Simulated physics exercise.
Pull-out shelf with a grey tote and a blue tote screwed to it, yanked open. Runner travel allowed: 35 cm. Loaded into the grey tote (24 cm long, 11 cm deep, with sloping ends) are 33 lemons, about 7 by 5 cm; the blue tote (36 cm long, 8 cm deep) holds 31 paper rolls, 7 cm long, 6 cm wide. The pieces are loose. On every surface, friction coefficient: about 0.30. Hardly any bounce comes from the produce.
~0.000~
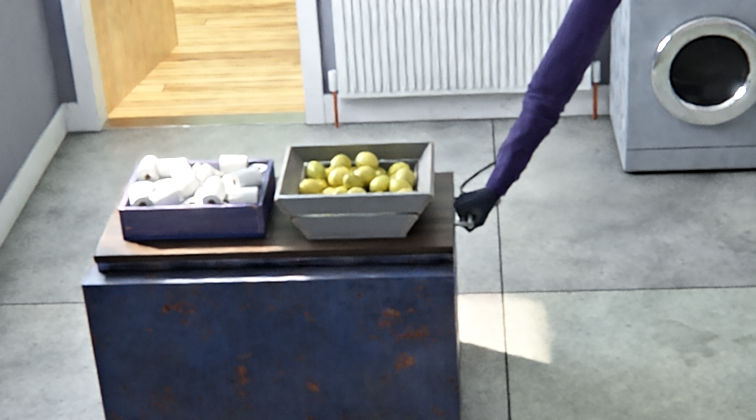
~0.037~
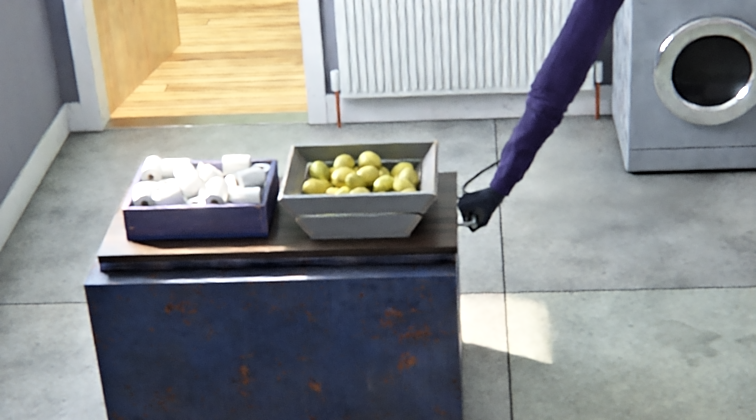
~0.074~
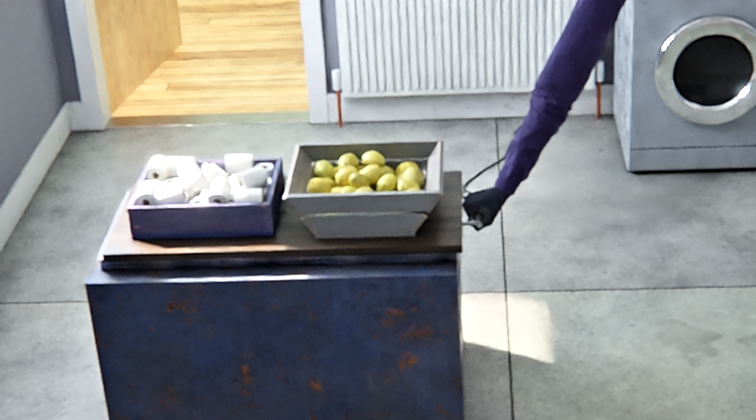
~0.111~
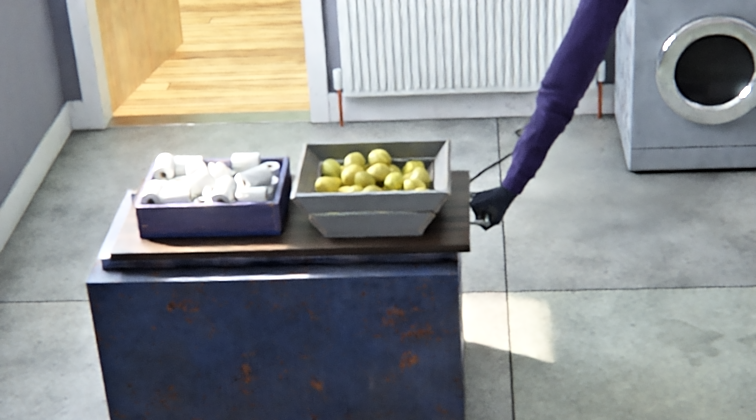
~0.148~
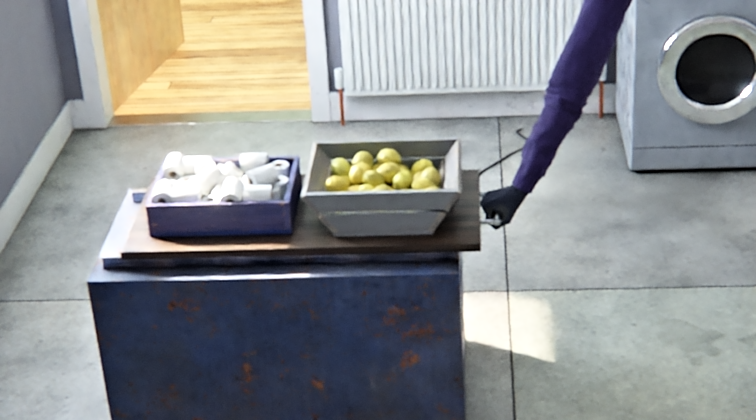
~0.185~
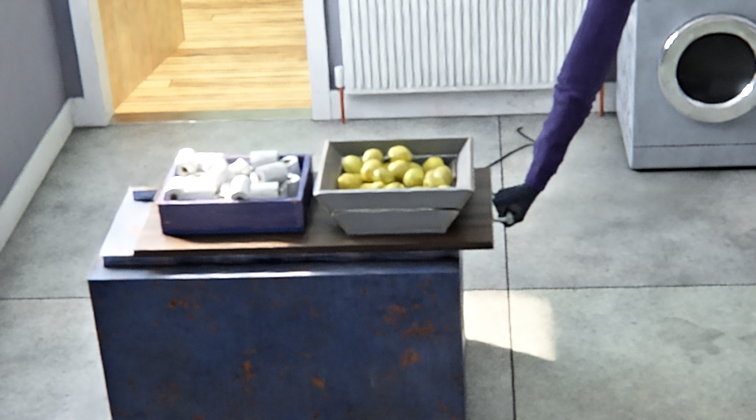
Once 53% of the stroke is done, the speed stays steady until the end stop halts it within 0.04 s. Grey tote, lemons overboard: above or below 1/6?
Below.
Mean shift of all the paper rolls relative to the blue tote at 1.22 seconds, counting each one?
Roughly 6 cm rightwards, on average.
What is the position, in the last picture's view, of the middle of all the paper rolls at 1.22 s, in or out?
Centre approx. at (347, 190).
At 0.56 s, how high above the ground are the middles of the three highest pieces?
About 110 cm.
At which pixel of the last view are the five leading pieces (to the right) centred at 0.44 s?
Near (543, 170) in pixels.
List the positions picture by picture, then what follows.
In the first picture (places track the rim corner closest to us here), grey tote (429, 192); blue tote (256, 204); 0 cm pulled; all still inside.
Grey tote (433, 192); blue tote (260, 204); 0 cm pulled, in the second picture.
Grey tote (438, 192); blue tote (265, 203); 1 cm pulled, in the third picture.
Grey tote (446, 191); blue tote (273, 202); 3 cm pulled, in the fourth picture.
Grey tote (457, 190); blue tote (284, 201); 6 cm pulled, in the fifth picture.
Grey tote (470, 188); blue tote (296, 199); 9 cm pulled; all still inside, in the sixth picture.
After 0.36 s, the shelf hits its stop.
After 0.44 s, the grey tote has all 33 and the blue tote has all 31.
After 0.56 s, the grey tote has all 33 and the blue tote is down by 3 of 31.
After 0.78 s, the grey tote has all 33 and the blue tote is down by 4 of 31.
Outcome (at 1.22 s), the grey tote has all 33 and the blue tote is down by 4 of 31. Asked share, 0 of 33, 0 per cent.
